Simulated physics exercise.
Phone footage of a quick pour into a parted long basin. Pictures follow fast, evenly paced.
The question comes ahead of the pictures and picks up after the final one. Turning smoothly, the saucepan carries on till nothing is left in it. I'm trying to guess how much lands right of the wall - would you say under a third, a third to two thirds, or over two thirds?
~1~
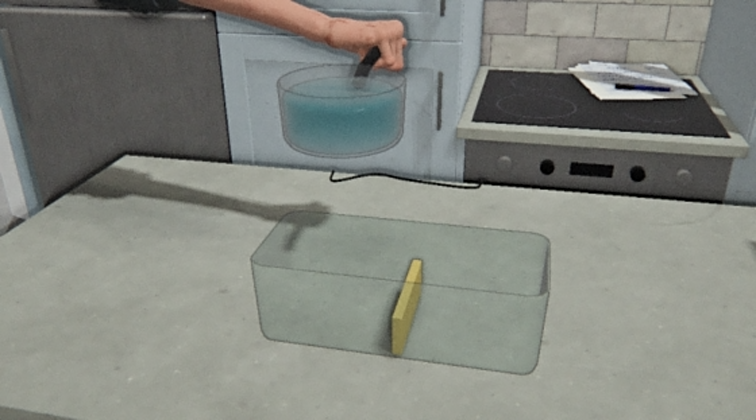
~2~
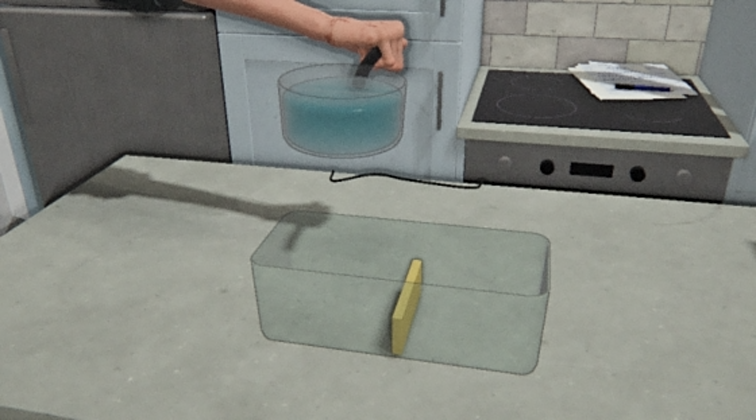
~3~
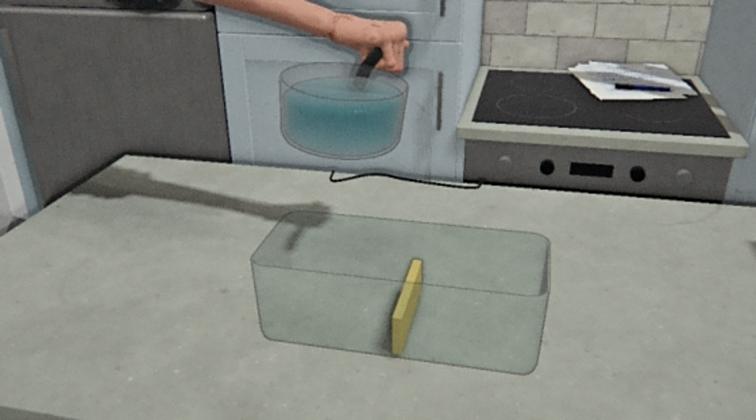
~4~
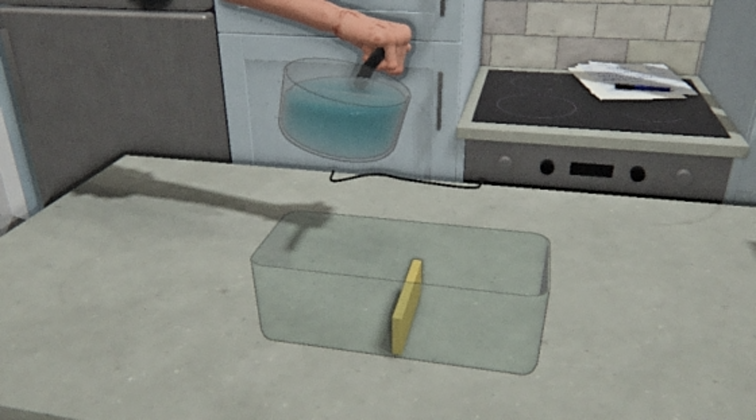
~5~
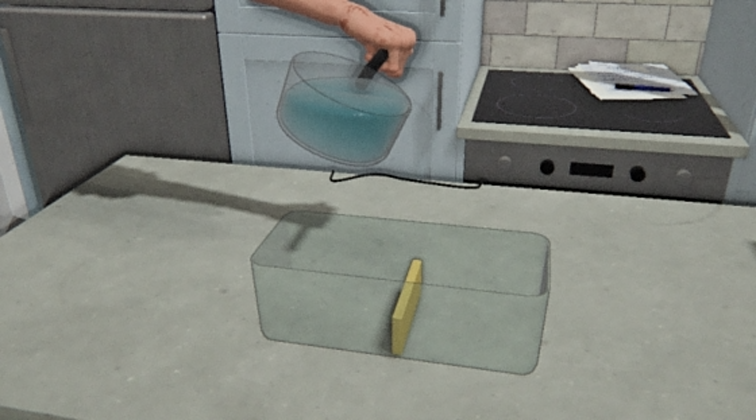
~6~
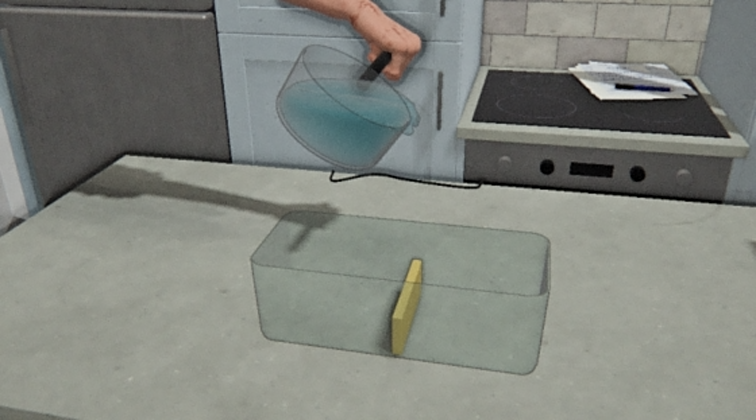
Looks to me like the right side of the wall gets upwards of two thirds.
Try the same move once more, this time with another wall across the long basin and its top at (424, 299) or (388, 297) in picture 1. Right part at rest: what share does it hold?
Roughly 65 per cent, and 85 per cent.
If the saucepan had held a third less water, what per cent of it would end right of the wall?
Roughly 75 in a hundred.
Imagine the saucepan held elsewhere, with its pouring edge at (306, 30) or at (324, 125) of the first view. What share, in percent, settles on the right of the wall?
Try one: 5 %; try two: 5 %.
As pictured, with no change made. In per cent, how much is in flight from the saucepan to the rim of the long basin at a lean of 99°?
That comes to near 50 percent.
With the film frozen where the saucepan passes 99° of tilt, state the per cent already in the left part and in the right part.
Left part: Around 0 %. Right part: Around 35 %.
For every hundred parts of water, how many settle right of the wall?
Close to 80 in a hundred.
A moment on, the saucepan is tipped on its side and 18 per cent is still to pour, 0 is left of the wall and 33 right of it.
Next, the saucepan is tipped right over and 2 per cent is still to pour, 10 is left of the wall and 80 right of it.
Then the saucepan is tipped right over and 0 per cent is still to pour, 17 is left of the wall and 81 right of it.
Later the saucepan is tipped right over and 0 per cent is still to pour, 18 is left of the wall and 81 right of it.
In the end 18 per cent lies left of the wall, 81 right of it and 2 outside.
